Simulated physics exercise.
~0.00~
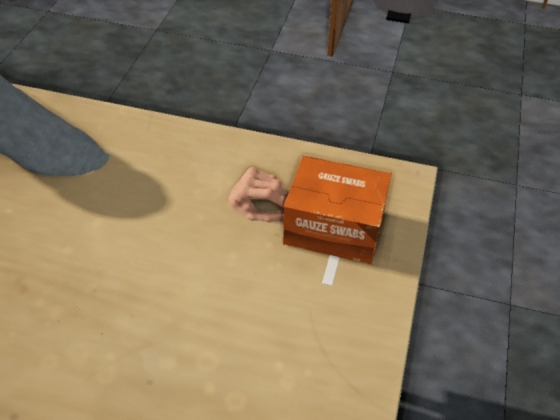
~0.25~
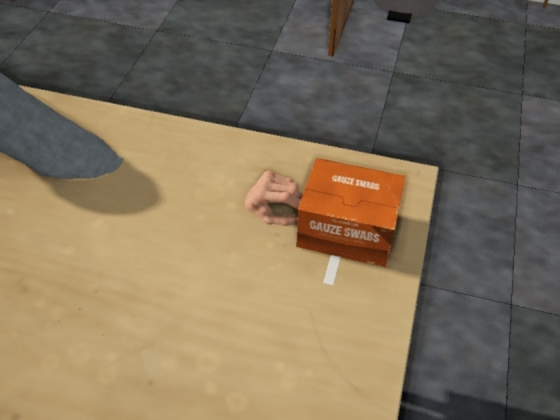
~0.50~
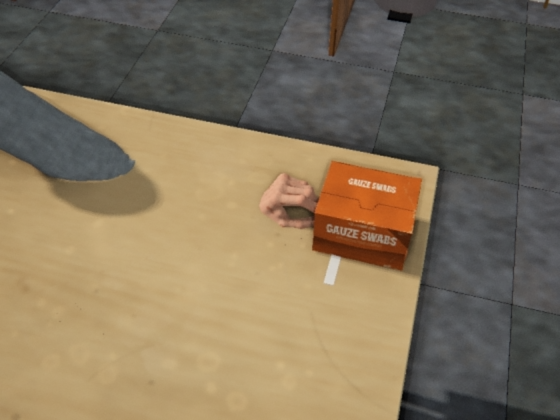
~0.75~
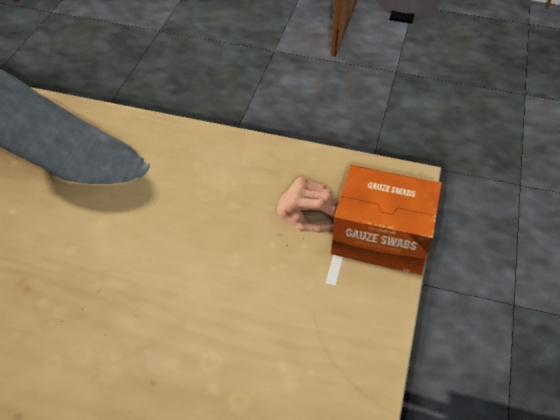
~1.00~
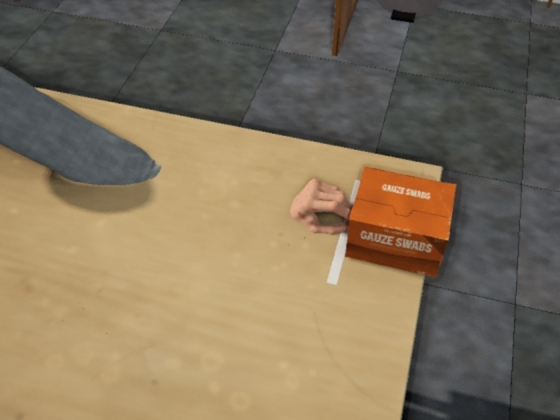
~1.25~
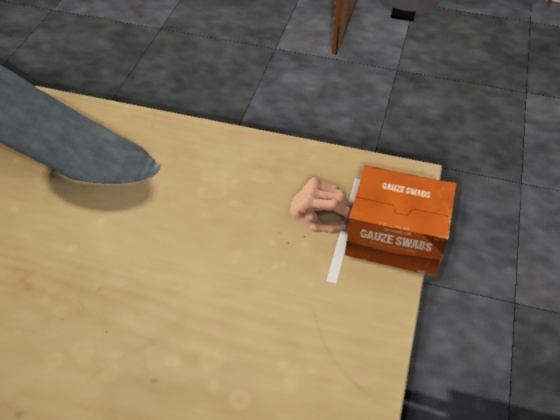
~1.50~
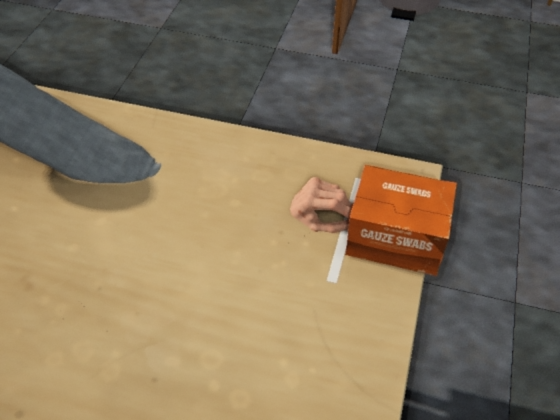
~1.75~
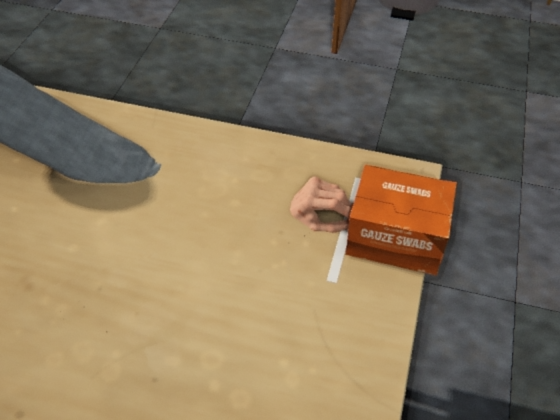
A hand pushes an orange gauze swabs box right to the table's edge, where it stays.
